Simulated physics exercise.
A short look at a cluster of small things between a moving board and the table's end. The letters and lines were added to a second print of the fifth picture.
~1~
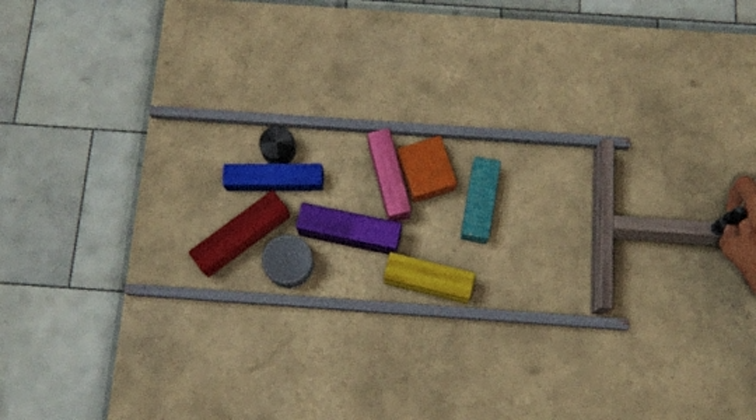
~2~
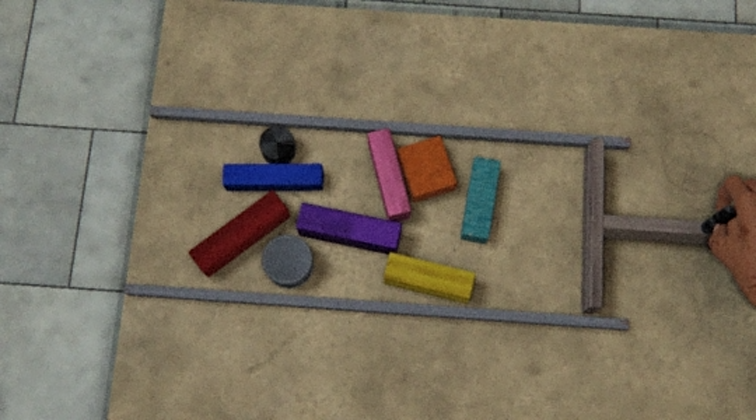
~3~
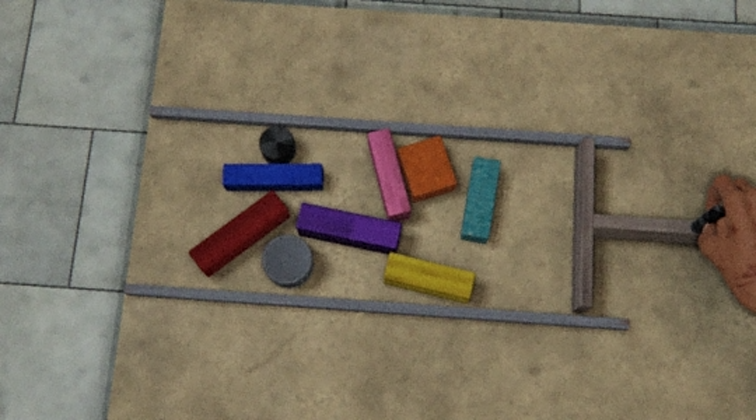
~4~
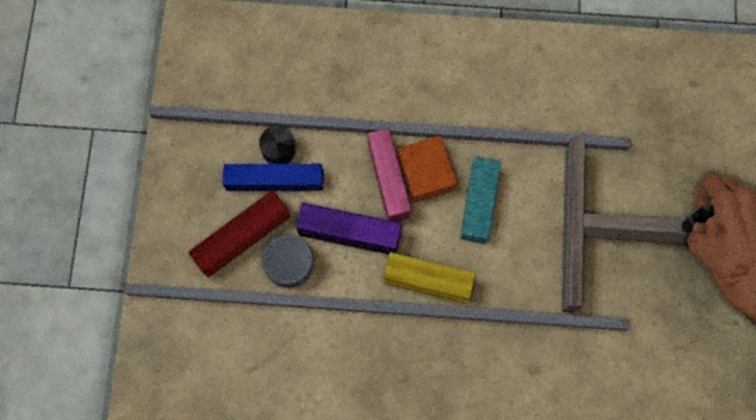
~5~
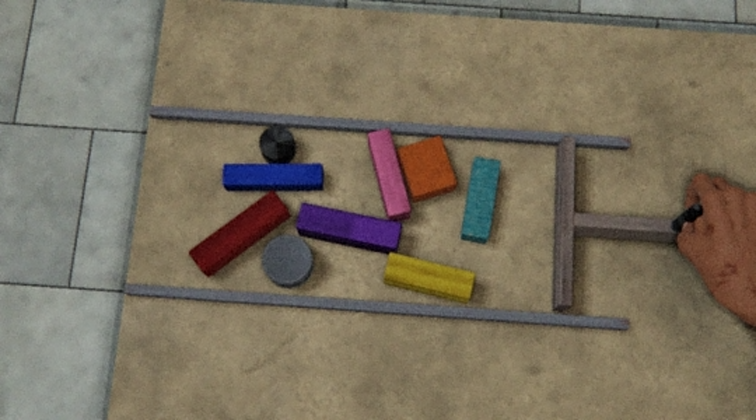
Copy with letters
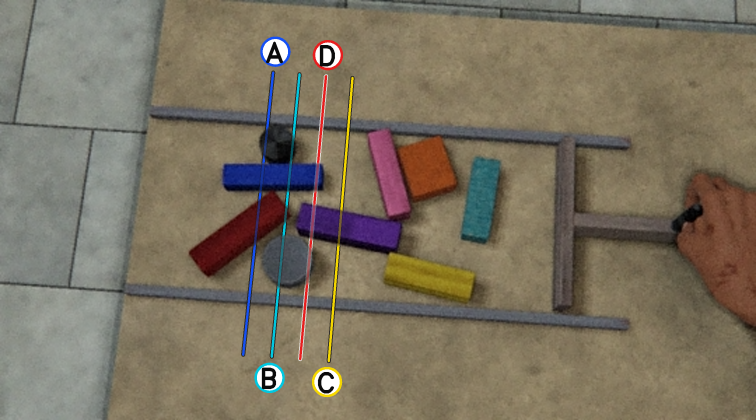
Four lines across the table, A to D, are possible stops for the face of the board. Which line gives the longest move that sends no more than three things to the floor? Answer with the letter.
Stop at A.
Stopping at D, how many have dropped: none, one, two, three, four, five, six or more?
The count is none.
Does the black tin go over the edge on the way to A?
No.
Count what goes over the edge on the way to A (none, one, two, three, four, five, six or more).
By then, two.
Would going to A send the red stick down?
By then, yes.
On the marked copy, A at (259, 208); B at (286, 210); C at (341, 214); D at (314, 212).
Taking A. A third of the way, board (455, 211); yellow stick (399, 280); orange block (397, 162).
Two thirds of the way, board (345, 203); blue stick (199, 169); red stick (192, 230).
When it is over, board (259, 198); red stick over the edge; blue stick over the edge; two fallen.
As for the rest, B is within the limit but short; C is within the limit but short; D is within the limit but short.
